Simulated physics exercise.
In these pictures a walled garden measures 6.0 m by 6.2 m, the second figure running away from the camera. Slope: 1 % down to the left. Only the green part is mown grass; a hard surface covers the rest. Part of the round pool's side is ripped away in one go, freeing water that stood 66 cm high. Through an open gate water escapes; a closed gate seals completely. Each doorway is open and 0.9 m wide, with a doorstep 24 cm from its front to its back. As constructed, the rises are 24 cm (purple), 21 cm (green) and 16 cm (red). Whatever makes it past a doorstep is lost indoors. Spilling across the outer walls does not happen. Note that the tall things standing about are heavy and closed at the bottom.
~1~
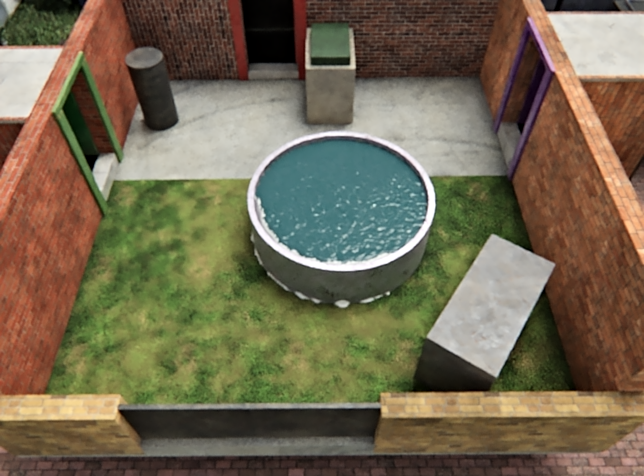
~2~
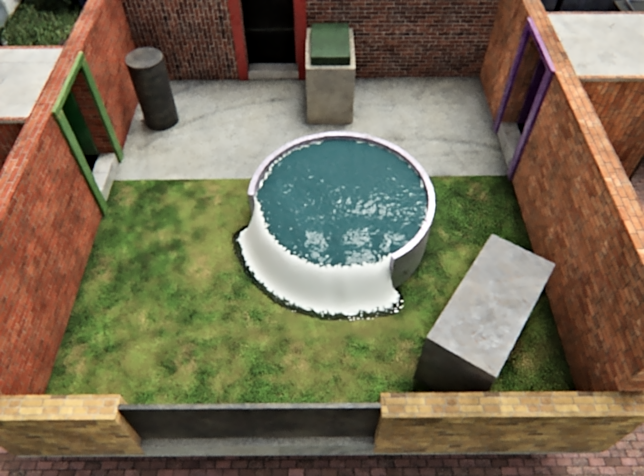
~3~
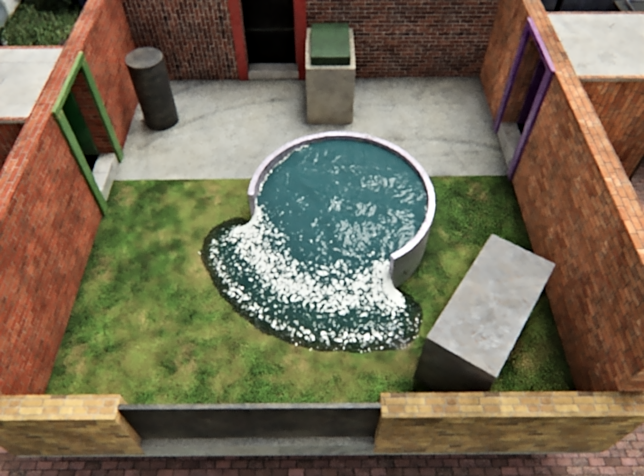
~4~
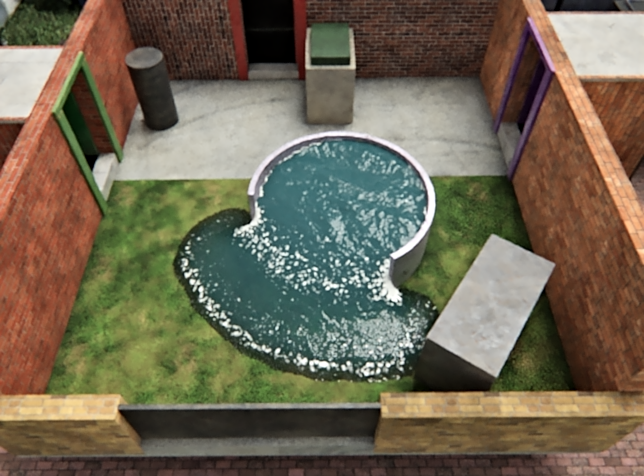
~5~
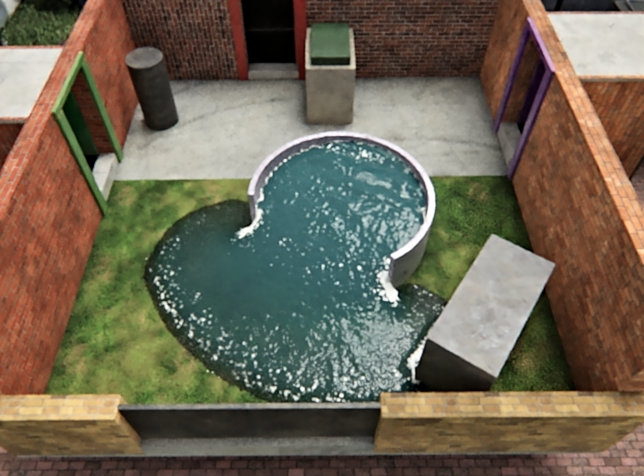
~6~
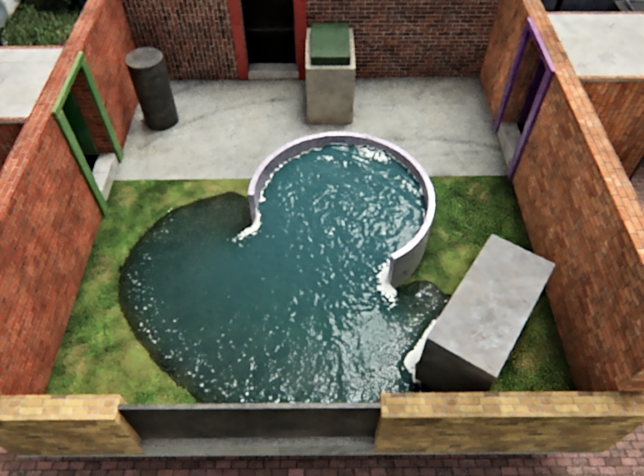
The clip opens on a brick-walled garden where a round pool of water stands full on the grass, near a grey block. The pool's near side gives way, and water pours out in a white, foamy sheet. It spreads across the lawn toward the viewer and the left, reaching the block and the front wall.
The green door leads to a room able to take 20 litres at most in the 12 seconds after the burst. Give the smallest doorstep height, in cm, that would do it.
I would say 9.5 cm.
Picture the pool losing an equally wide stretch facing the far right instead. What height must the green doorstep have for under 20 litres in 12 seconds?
You'd want it roughly 9.0 centimetres tall.
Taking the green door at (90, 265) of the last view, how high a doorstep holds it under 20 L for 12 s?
14.0 cm.
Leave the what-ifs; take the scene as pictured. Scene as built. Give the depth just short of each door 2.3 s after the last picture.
Lab note, cm: Purple 0; green 5; red 0.
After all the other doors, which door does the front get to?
That would be the purple one, last in line.
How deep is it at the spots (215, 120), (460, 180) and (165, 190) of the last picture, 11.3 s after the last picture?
Roughly 9, 6 and 11 centimetres.
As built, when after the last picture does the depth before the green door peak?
Some 10.0 s, more or less.
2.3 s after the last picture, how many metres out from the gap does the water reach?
Reach: Approx. 4.0 m.
Then, 0.7 s after the last picture water covers 35 % of the floor, deepest (34 cm) near (333, 406); it has not reached the green door.
Then, 2.3 s after the last picture water covers 45 % of the floor, deepest (34 cm) near (36, 425); 5 cm at the green door, 0 litres in over its 21 cm doorstep.
Then, 11.3 s after the last picture water covers 100 % of the floor, deepest (14 cm) near (73, 310); 12 cm at the green door, 0 litres in over its 21 cm doorstep.
At the green door as built, the water peaked near 13 cm, 9.9 s after the last picture.
With a doorstep of 8.5 cm, 34 litres would have come in within the 12 s; with 11.5 cm, 3 litres. So under 20 litres takes about 9.5 cm.
